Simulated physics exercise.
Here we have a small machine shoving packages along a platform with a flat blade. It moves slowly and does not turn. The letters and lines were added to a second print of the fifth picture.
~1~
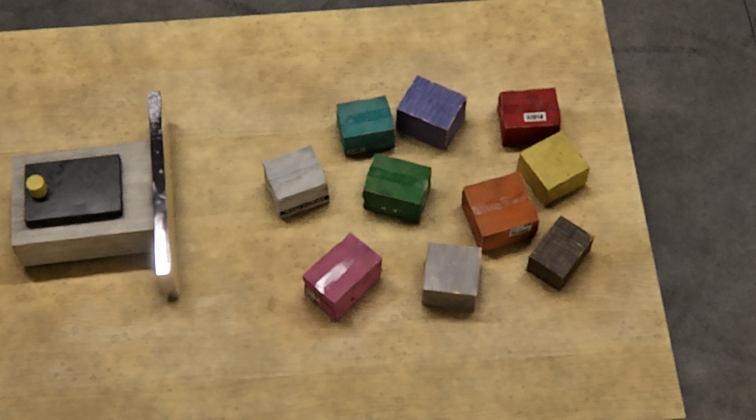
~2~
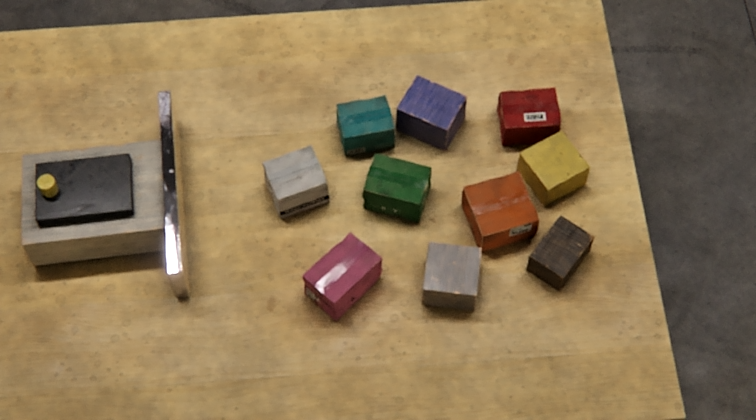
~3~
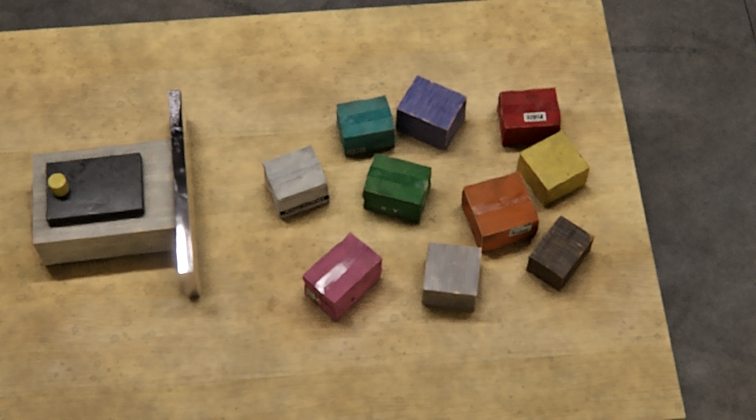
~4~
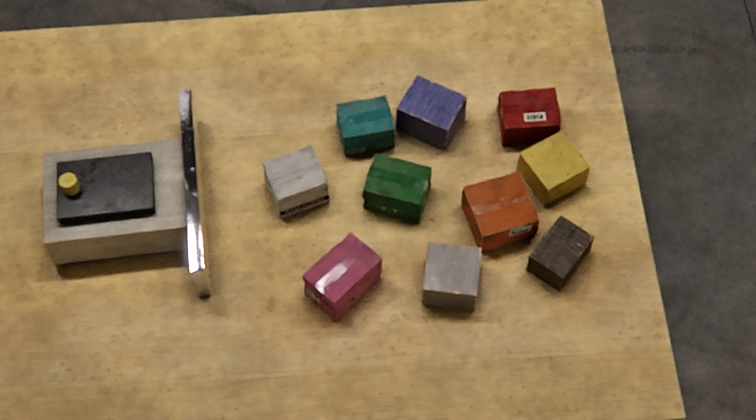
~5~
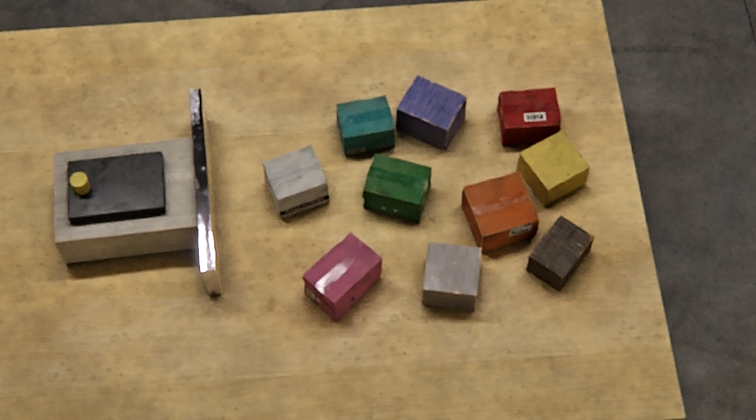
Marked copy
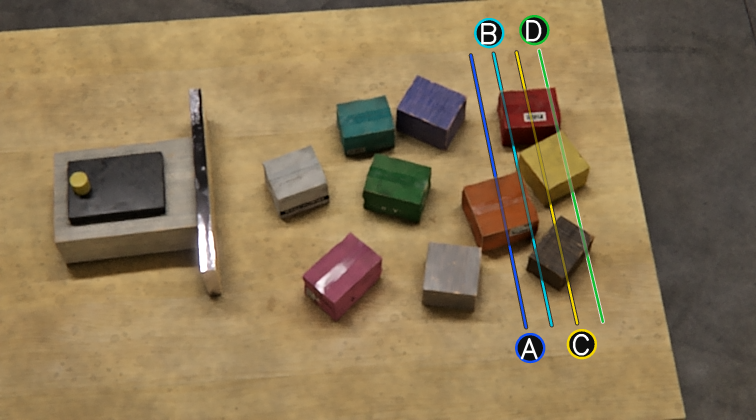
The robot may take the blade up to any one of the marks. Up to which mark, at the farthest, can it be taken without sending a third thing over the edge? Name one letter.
Stop at C.
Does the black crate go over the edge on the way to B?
By then, no.
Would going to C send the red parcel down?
Yes.
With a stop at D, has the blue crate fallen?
Yes.
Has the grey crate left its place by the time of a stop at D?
By then, yes.
On the copy, A at (497, 184); B at (521, 182); C at (545, 180); D at (569, 178).
On C. First, robot (250, 176); pink parcel (370, 282); green box (422, 181).
Then, robot (375, 167); yellow crate (597, 171); red parcel (579, 103).
Finally, robot (469, 161); red parcel over the edge; yellow crate over the edge; two fallen.
By contrast, A is within the limit but short; B is within the limit but short; D drops four.
